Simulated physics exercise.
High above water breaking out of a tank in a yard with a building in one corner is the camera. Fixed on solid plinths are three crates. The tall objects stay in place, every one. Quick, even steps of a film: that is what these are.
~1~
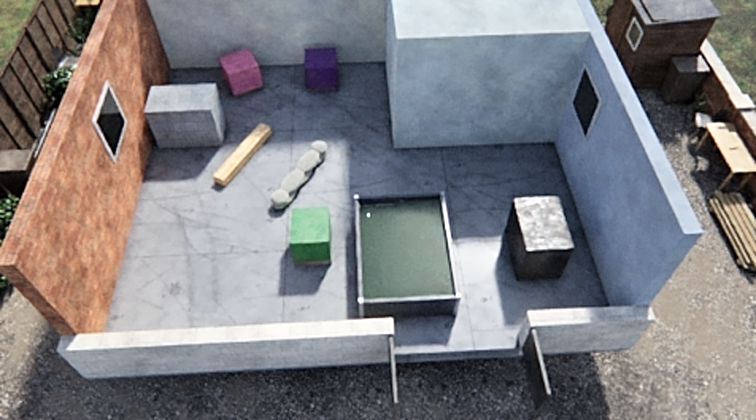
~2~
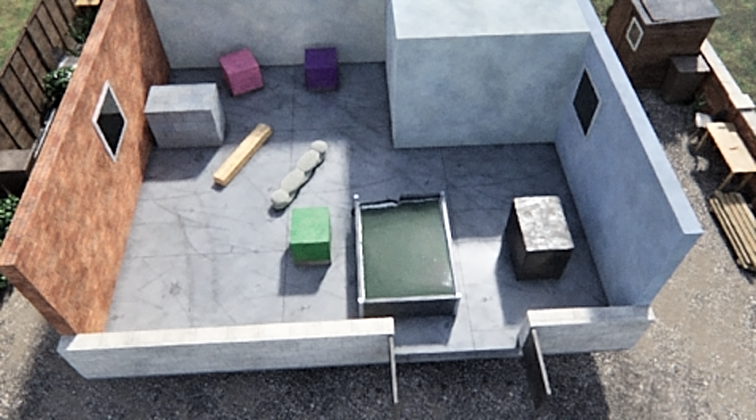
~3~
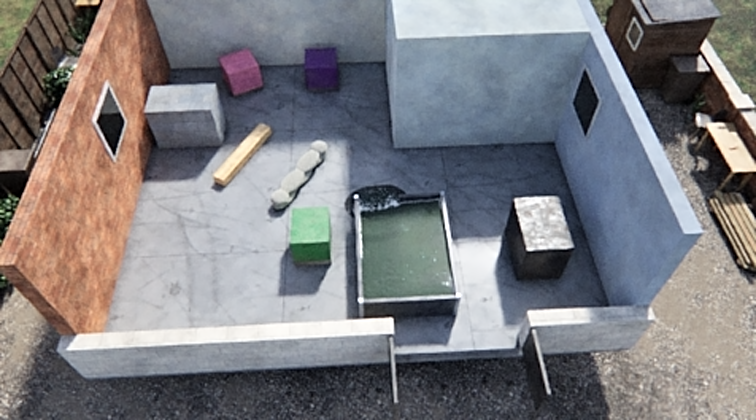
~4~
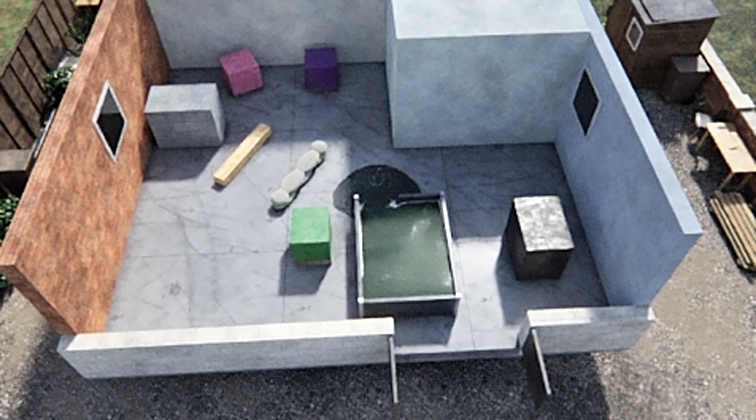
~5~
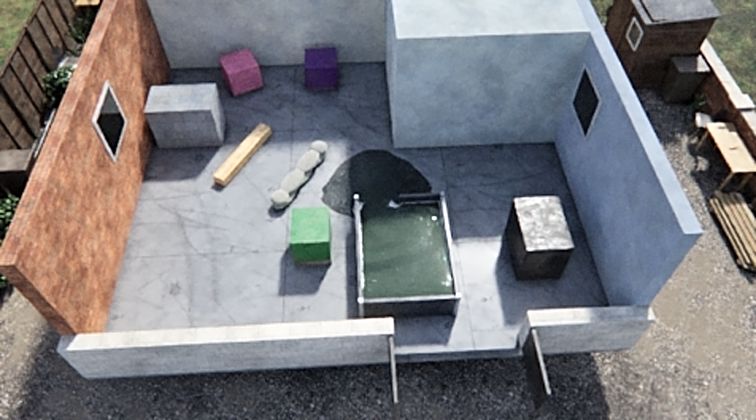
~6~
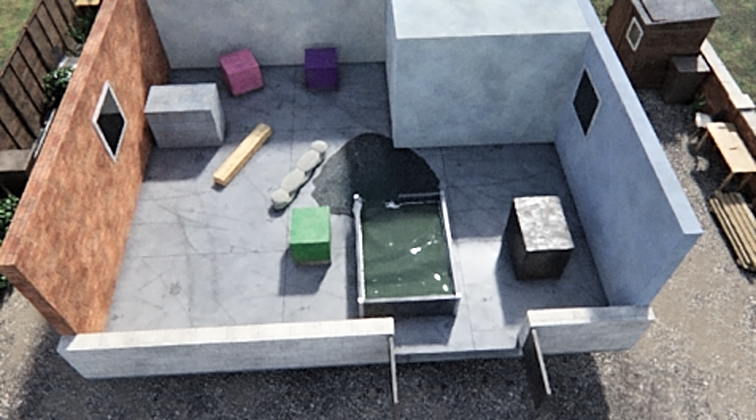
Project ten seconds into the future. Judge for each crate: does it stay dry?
The green crate: Yes, it stays dry. The purple crate: No, it gets wet. The pink crate: No, it gets wet.
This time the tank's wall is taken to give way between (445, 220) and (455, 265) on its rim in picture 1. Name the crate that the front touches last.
It is the crate marked pink.
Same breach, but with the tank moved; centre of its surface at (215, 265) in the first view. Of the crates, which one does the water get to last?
I'd go with the green one.
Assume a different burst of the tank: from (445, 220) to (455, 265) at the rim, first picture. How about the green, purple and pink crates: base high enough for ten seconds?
Then: The green crate is safe, the purple crate stays dry, the pink crate is safe.
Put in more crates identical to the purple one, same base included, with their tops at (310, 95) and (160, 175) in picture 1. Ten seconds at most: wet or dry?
Going in order, the first does get wet and the second stays untouched.
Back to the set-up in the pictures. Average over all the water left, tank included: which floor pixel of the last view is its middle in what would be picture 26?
Point: (384, 185).
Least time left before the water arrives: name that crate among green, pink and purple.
It's the purple crate.
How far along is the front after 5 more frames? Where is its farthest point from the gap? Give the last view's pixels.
The farthest point of the front sits at (347, 91).
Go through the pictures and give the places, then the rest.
The tank at (404, 247) is whole and still, in the first picture.
Water pours out on the tank's far side and has run to a hidden place, in the second picture.
The front is at (394, 190), out from the gap on the tank's far side, in the third picture.
Water pours out on the tank's far side and has run to (386, 169), in the fourth picture.
The front is at (367, 154), out from the gap on the tank's far side, in the fifth picture.
Water pours out on the tank's far side and has run to (366, 137), in the sixth picture.
A moment on, water covers 15 % of the floor; the green crate not reached, the purple crate not reached, the pink crate not reached.
Next, water covers 20 % of the floor; the green crate water round its plinth, the purple crate water round its plinth, the pink crate not reached.
Then, water covers 30 % of the floor; the green crate water round its plinth, the purple crate water round its plinth, the pink crate water round its plinth.
Later, water covers 45 % of the floor; the green crate water round its plinth, the purple crate water round its plinth, the pink crate water round its plinth.
In the end, water covers 65 % of the floor; the green crate stayed above the water, the purple crate was topped, the pink crate was topped.
